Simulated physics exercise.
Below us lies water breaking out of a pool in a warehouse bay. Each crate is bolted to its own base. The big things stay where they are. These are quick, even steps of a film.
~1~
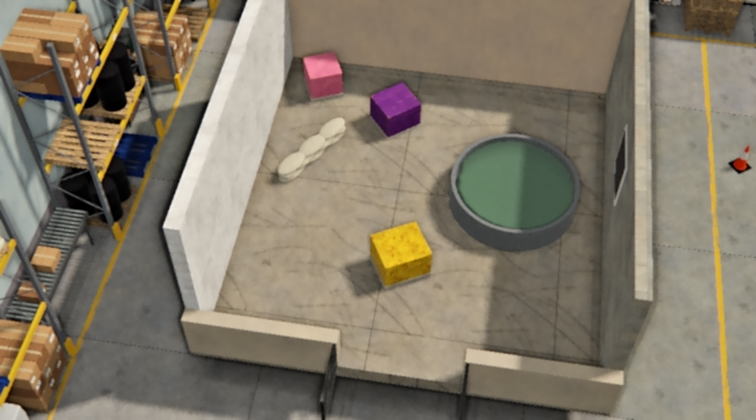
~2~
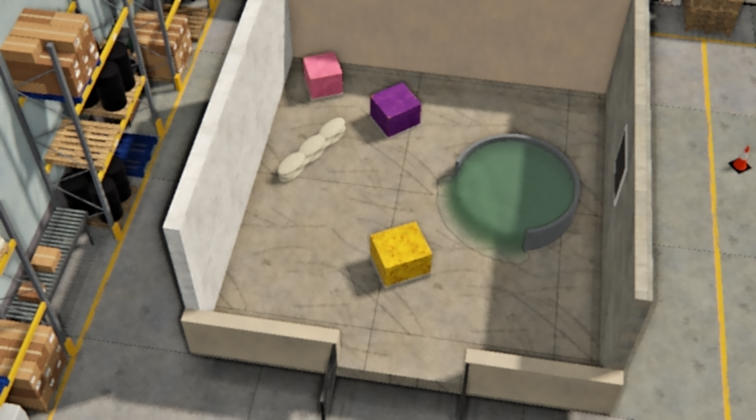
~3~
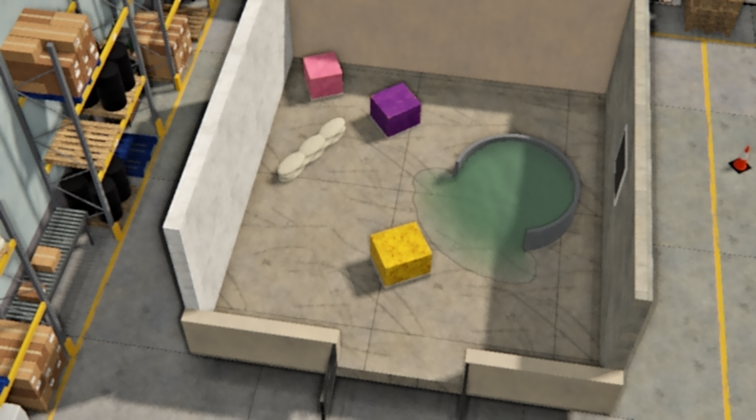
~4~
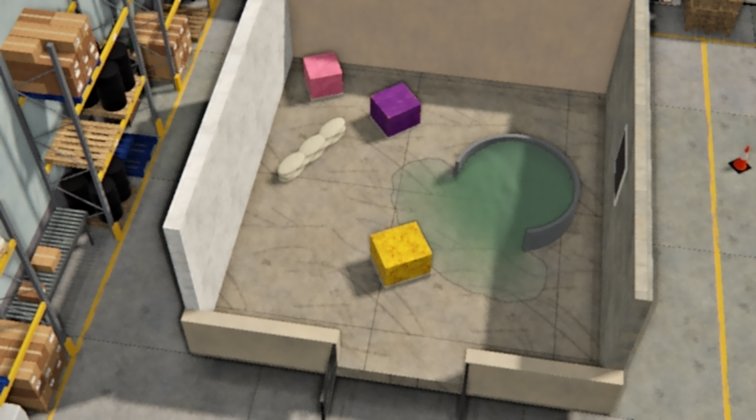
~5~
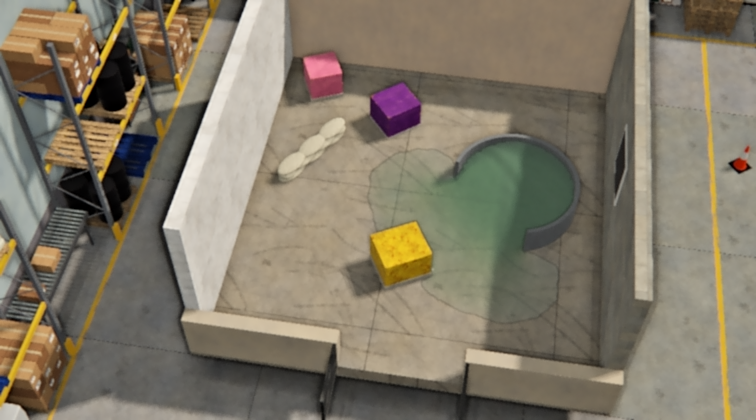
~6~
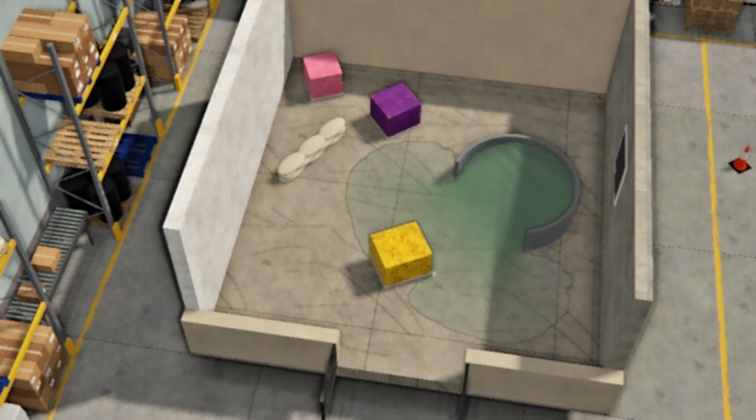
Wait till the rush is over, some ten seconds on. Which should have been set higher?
The purple crate is wetted; the pink crate escapes dry; the yellow crate is wetted.
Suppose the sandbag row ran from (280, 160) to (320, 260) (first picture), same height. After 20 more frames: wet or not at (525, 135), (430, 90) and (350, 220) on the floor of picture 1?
As listed: Dry, free of water, flooded.
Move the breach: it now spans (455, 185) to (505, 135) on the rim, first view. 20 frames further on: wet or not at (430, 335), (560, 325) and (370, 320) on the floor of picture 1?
In turn: No water, not flooded, dry.
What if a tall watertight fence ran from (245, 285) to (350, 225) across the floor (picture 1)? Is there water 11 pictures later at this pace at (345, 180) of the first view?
Verdict: Under water.
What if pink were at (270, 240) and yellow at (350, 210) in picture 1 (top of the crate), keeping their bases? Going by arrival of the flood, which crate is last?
Last comes the crate marked pink.
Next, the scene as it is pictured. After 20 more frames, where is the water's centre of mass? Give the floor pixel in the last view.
I would point to (403, 246).
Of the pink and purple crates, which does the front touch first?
It is the purple-painted one.
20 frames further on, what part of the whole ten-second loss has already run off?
I make it 55 per cent.
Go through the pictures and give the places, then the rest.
Still water in the pool at (515, 184), in the first frame.
Water pours out at (467, 223) and has run to (449, 179), in the second frame.
The front is at (530, 275), out from the gap at (467, 224), in the third frame.
Water pours out at (467, 225) and has run to (532, 293), in the fourth frame.
The front is at (379, 172), out from the gap at (467, 225), in the fifth frame.
Water pours out at (467, 225) and has run to (364, 165), in the sixth frame.
A moment on, water covers 35 % of the floor; the purple crate water round its plinth, the pink crate not reached, the yellow crate water round its plinth.
Next, water covers 45 % of the floor; the purple crate water round its plinth, the pink crate not reached, the yellow crate water round its plinth.
Then, water covers 50 % of the floor; the purple crate water round its plinth, the pink crate water round its plinth, the yellow crate water round its plinth.
Later, water covers 75 % of the floor; the purple crate water round its plinth, the pink crate water round its plinth, the yellow crate water round its plinth.
In the end, water covers 90 % of the floor; the purple crate was topped, the pink crate stayed above the water, the yellow crate was topped.
